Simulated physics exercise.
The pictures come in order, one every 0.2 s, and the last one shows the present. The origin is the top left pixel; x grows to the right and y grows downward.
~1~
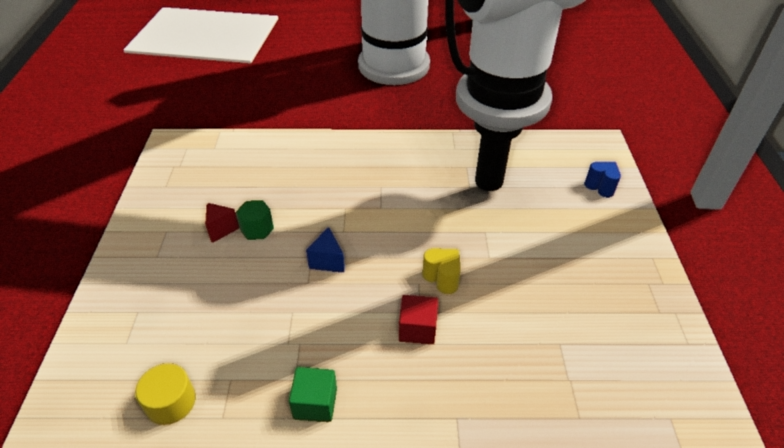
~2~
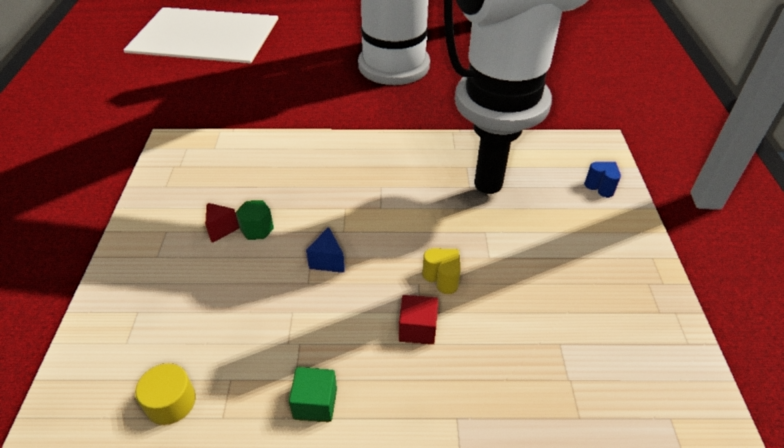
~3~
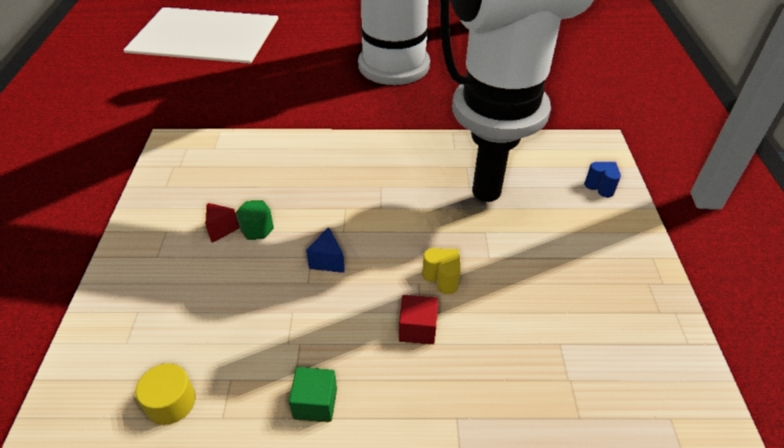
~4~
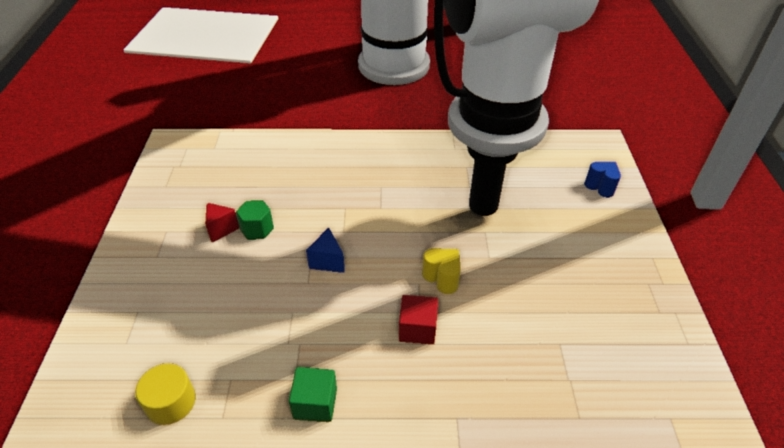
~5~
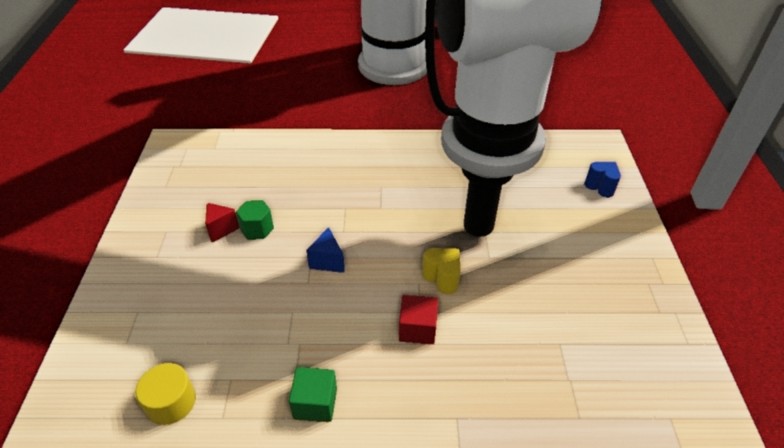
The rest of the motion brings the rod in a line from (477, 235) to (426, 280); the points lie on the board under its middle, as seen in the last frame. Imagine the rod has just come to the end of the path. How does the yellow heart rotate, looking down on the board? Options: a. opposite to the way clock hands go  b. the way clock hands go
I choose a.
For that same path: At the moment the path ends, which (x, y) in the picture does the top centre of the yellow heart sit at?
Its top centre is at about (431, 289).
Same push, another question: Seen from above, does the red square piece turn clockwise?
Yes, I think so.
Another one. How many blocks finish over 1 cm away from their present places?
Count: One.
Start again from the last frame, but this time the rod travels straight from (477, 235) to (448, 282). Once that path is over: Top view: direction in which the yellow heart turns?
It swings round clockwise.
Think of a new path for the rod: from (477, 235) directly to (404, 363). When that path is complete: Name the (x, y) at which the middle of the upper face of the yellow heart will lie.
It ends at (400, 284).
On the path given first. Halfway along, rod at (453, 249); nothing pushed yet.
At the end, rod at (427, 272); red square piece at (419, 315), turned 20° clockwise; yellow heart at (431, 289), turned 20° anticlockwise.
